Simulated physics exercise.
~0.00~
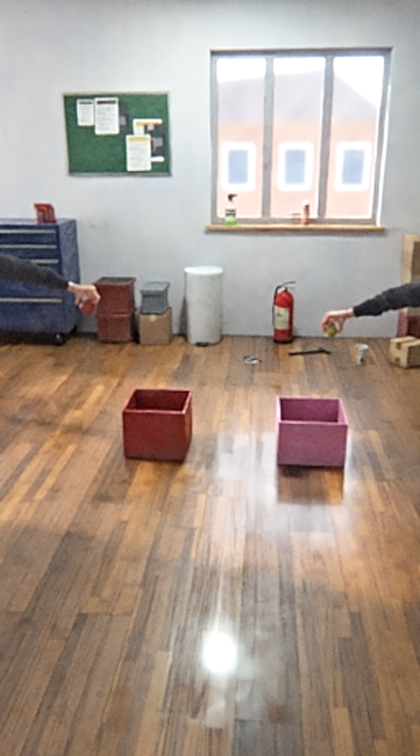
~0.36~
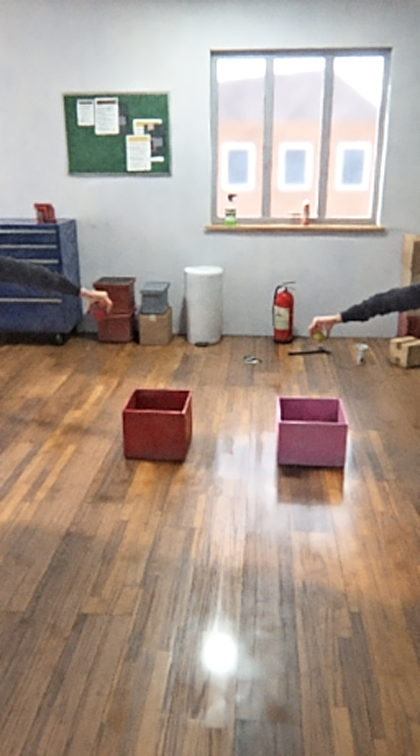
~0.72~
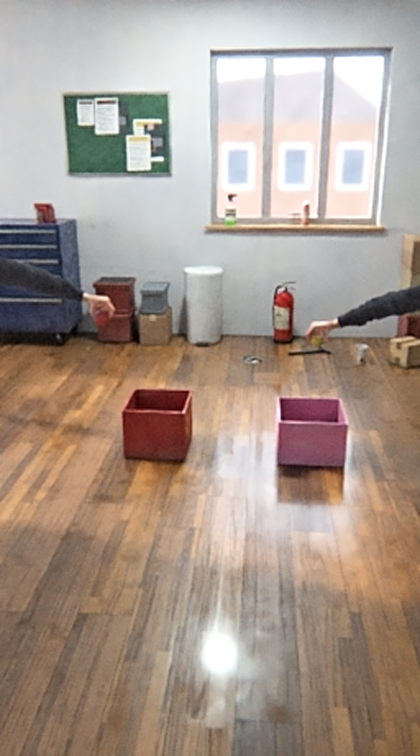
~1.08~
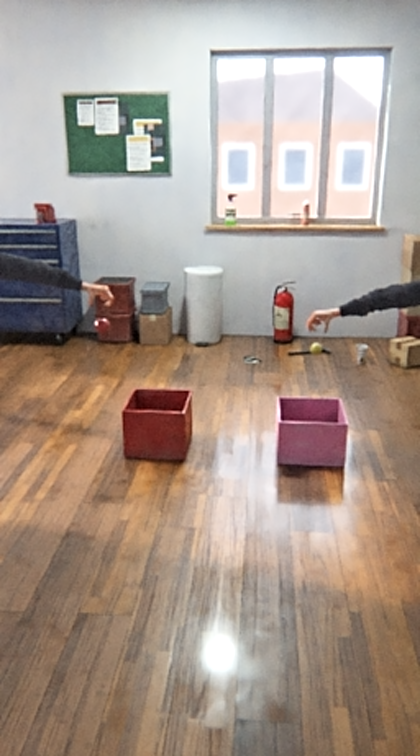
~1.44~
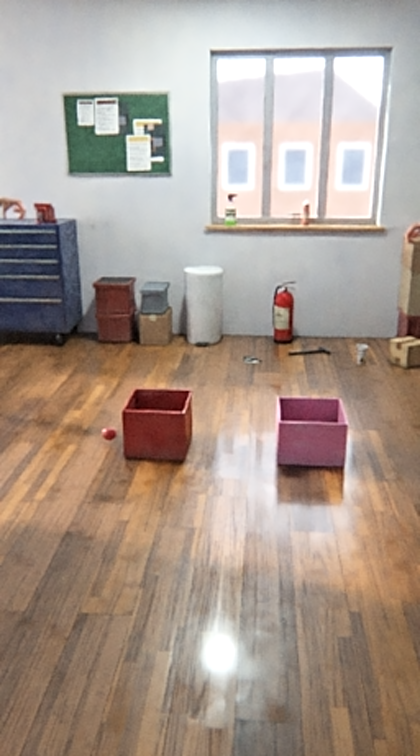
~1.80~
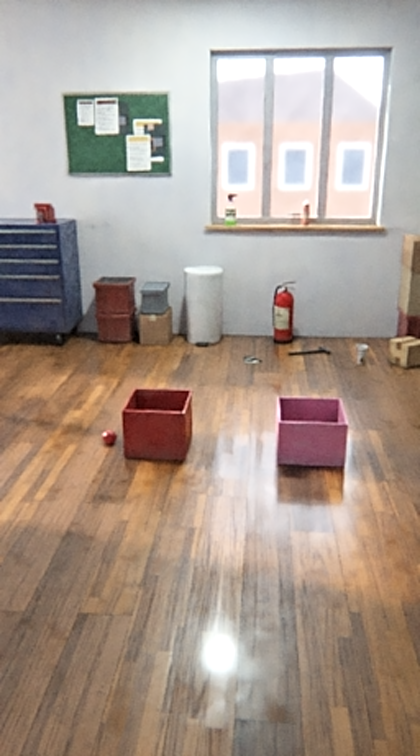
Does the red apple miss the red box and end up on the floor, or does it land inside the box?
The red apple misses the box and comes to rest on the floor just to the left of it.
